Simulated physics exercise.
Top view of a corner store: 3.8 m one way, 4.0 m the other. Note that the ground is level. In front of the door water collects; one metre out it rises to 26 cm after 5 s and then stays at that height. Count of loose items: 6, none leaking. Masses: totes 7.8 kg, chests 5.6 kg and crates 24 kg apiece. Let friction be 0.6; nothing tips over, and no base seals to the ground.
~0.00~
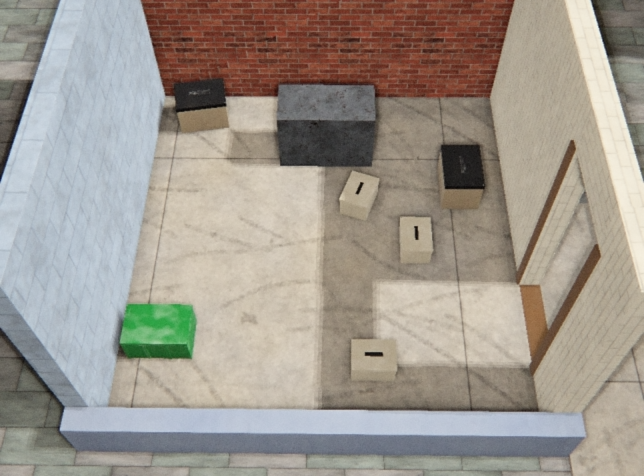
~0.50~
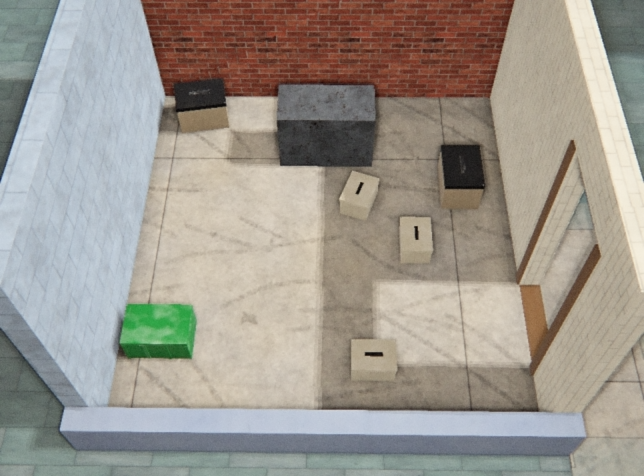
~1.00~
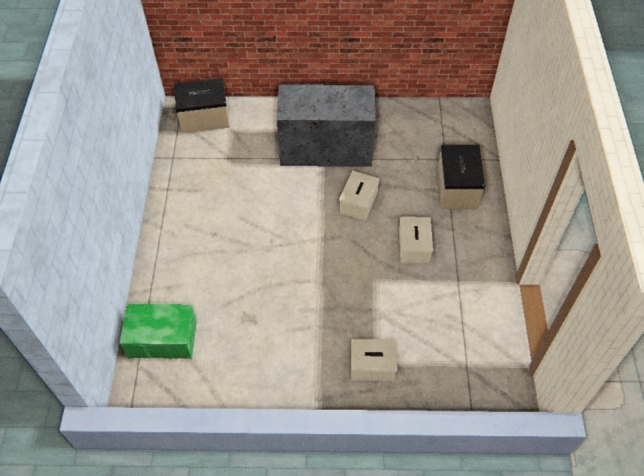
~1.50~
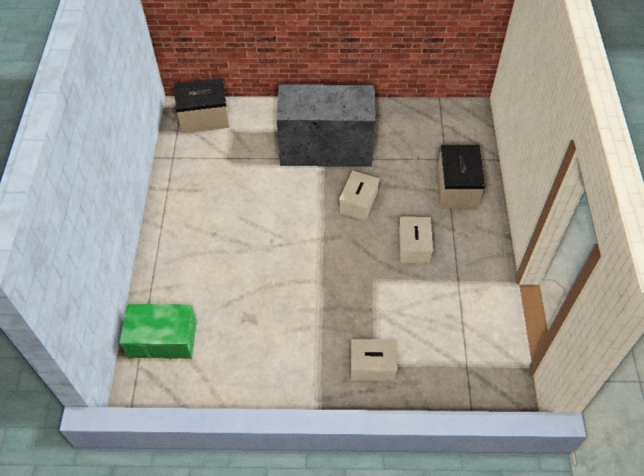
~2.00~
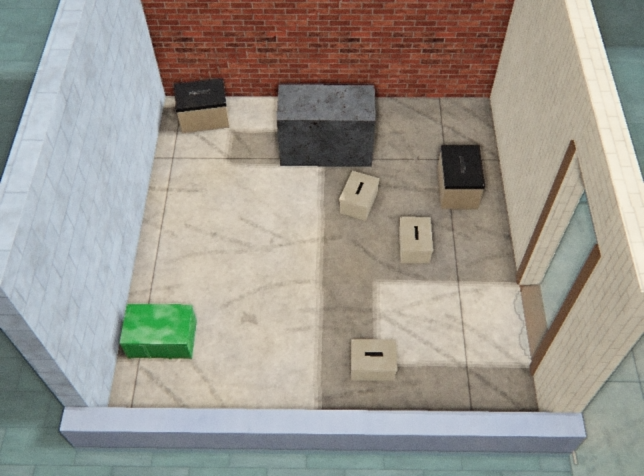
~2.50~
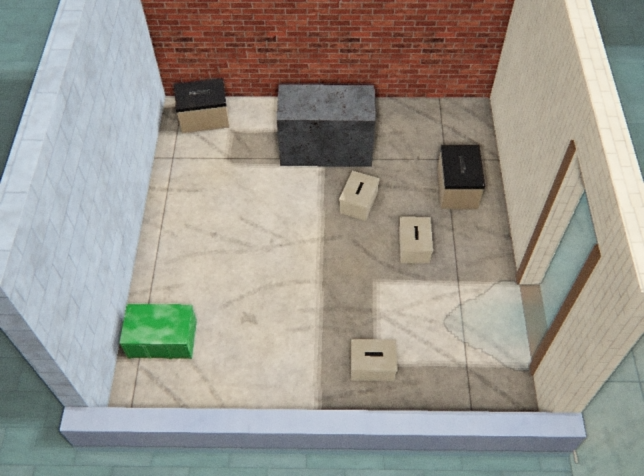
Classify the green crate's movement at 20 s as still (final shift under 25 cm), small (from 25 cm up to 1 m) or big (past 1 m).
Big.
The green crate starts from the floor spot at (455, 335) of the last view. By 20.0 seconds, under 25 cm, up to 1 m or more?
Outcome - it ends up well away.
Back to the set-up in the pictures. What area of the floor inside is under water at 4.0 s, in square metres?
Roughly 4.0 m2 of it is wet.
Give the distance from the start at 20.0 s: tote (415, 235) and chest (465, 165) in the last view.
In that order: 150 cm, 100 cm.
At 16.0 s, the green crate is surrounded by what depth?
Depth: About 15 cm.
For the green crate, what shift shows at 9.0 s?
100 cm, give or take.
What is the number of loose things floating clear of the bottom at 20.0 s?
Total: 6.
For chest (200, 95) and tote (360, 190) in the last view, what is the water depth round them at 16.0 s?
First about 15 cm, second about 9 cm.
After 4.0 s the green crate is near (156, 324), 0.0 m from its start, aground; 0 afloat.
After 9.0 s the green crate is near (164, 238), 0.9 m from its start, afloat; 3 afloat.
After 16.0 s the green crate is near (460, 94), 4.1 m from its start, afloat; 6 afloat.
After 20.0 s the green crate is near (407, 164), 3.0 m from its start, afloat; 6 afloat.
